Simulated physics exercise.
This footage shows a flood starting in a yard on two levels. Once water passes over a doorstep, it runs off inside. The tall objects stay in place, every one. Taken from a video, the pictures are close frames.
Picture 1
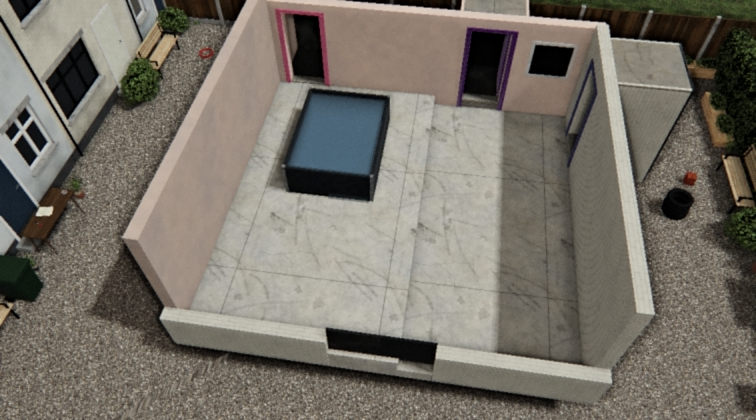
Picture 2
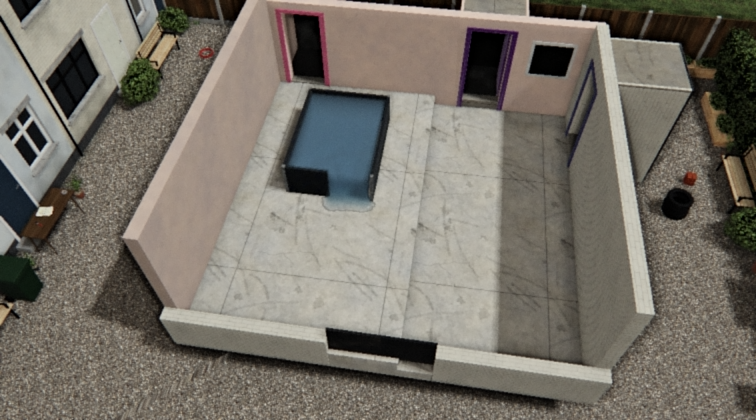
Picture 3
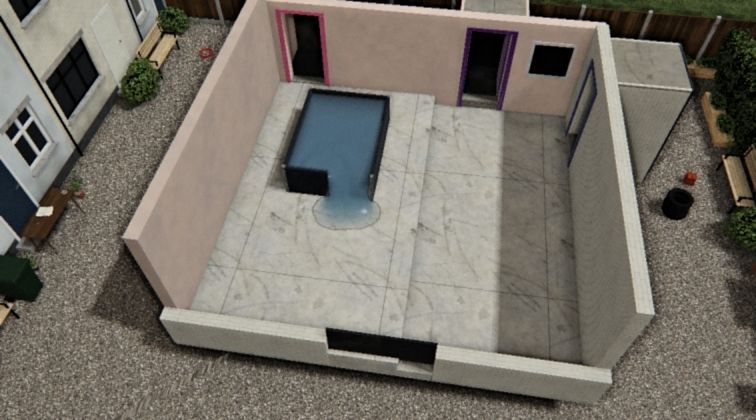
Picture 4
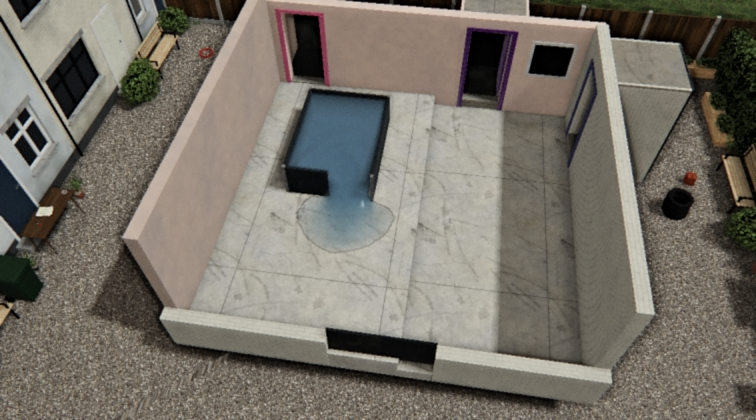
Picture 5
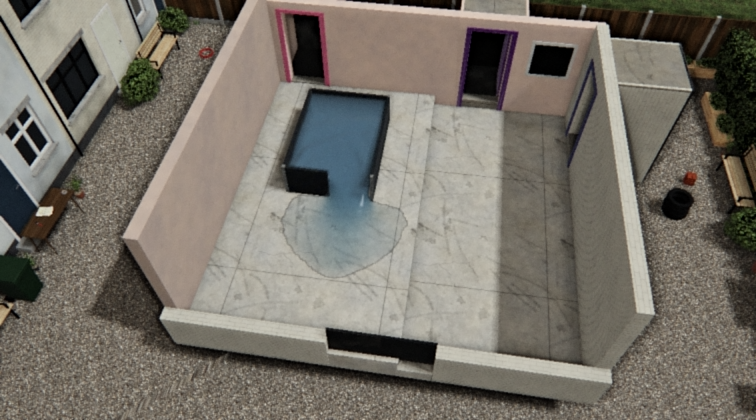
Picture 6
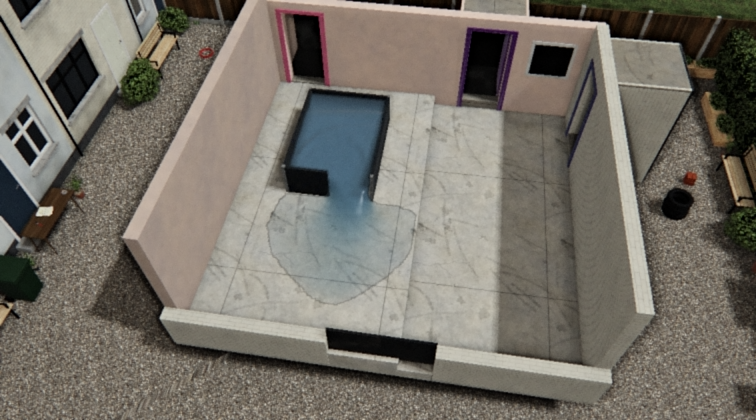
In a walled yard with pinkish walls, a dark-sided tank of water stood still, then its near side opened at the right and water poured out, spreading toward the front in a widening puddle.
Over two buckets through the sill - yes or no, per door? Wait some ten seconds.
Purple door - no, blue door - no, pink door - yes.
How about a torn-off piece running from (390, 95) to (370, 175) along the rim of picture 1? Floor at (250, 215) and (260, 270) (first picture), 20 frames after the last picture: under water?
Untouched, then untouched.
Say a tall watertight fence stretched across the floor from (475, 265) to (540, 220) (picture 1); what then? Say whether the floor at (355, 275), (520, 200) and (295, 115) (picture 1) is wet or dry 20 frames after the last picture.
Lab note - point 1: Inundated; point 2: Parched; point 3: Parched.
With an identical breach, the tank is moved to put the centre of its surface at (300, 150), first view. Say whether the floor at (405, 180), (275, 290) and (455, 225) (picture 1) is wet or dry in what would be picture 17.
Spared, soaked, spared.
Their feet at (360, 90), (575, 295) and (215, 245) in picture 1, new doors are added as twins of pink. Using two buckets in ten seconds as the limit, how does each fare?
Stays within it; exceeds it; exceeds it.
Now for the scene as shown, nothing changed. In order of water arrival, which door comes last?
I'd say the purple door.
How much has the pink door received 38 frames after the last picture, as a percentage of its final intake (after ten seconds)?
My guess is about 0 %.
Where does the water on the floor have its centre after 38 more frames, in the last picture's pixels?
That puts it at around (367, 225).
A moment on, water covers 25 % of the floor; the purple door not reached, the blue door not reached, the pink door not reached.
Next, water covers 35 % of the floor; the purple door not reached, the blue door not reached, the pink door not reached.
Then, water covers 40 % of the floor; the purple door not reached, the blue door not reached, the pink door not reached.
Later, water covers 70 % of the floor; the purple door not reached, the blue door wet at the sill, nothing in, the pink door wet at the sill, nothing in.
In the end, water covers 90 % of the floor; the purple door wet at the sill, nothing in, the blue door wet at the sill, nothing in, the pink door far over two buckets in.
